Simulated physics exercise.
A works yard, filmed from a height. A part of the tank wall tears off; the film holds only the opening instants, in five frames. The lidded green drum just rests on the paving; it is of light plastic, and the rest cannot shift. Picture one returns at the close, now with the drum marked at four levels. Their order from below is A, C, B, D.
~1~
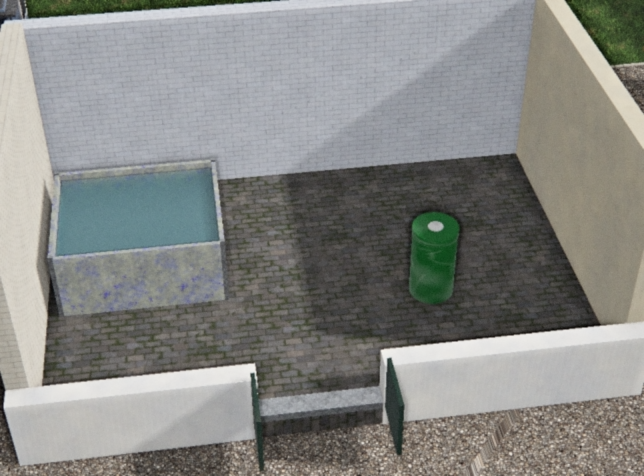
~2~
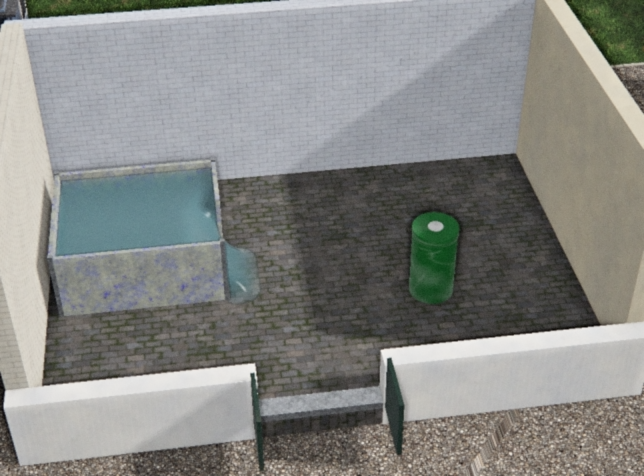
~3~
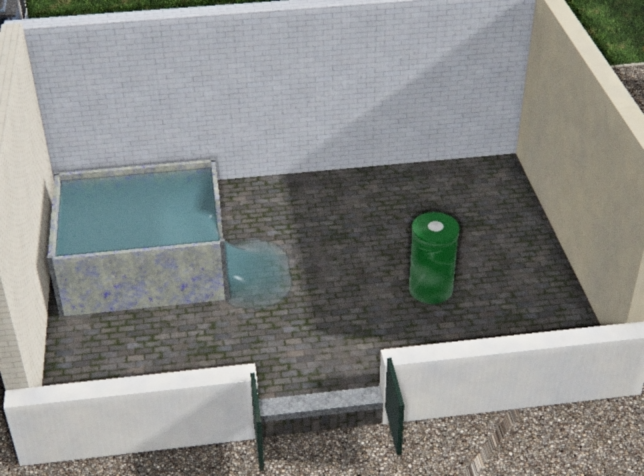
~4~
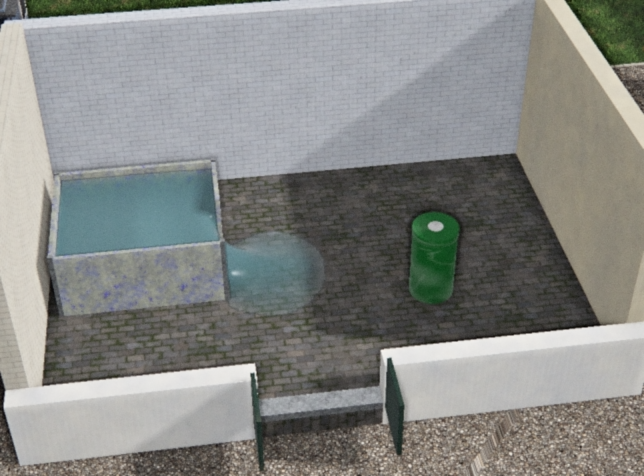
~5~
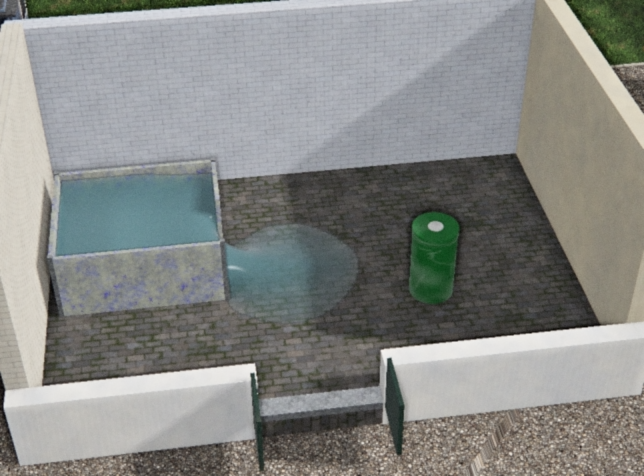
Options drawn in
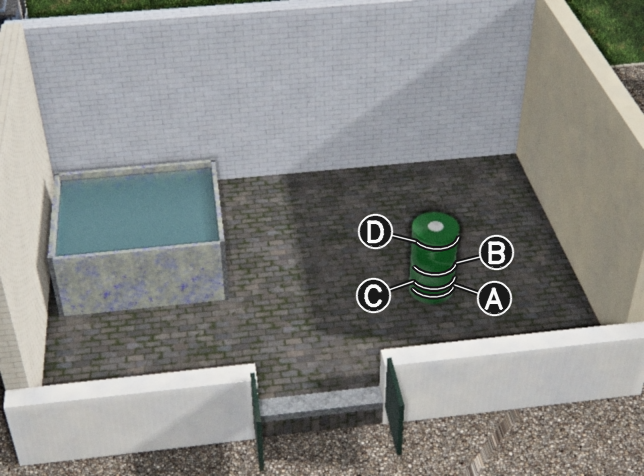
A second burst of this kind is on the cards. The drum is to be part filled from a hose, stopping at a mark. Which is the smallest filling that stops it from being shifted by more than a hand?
That is line B.
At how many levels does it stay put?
Two of the four.
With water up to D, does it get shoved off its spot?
No, that is safe.
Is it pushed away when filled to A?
Yes, it does.
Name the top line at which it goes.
The answer is C.
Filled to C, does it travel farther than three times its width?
No.
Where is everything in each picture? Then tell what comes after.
Lid of the green drum at (436, 226); tank full, its middle at (137, 212); open gate at (318, 360), in the first picture.
In the second picture, 2 % of the ground under water, its edge towards the drum at (253, 283).
In the third picture, 3 % of the ground under water, its edge towards the drum at (284, 277).
In the fourth picture, 6 % of the ground under water, its edge towards the drum at (315, 273).
Lid of the green drum at (436, 226); 10 % of the ground under water, its edge towards the drum at (348, 274), in the fifth picture.
In white, A at (436, 296); B at (438, 274); C at (437, 289); D at (440, 248); from the bottom up A, C, B, D.
For line A, it is pushed about 3 times its own width away.
For line B, it does not move.
For line C, it is pushed about its own width away.
For line D, it does not move.
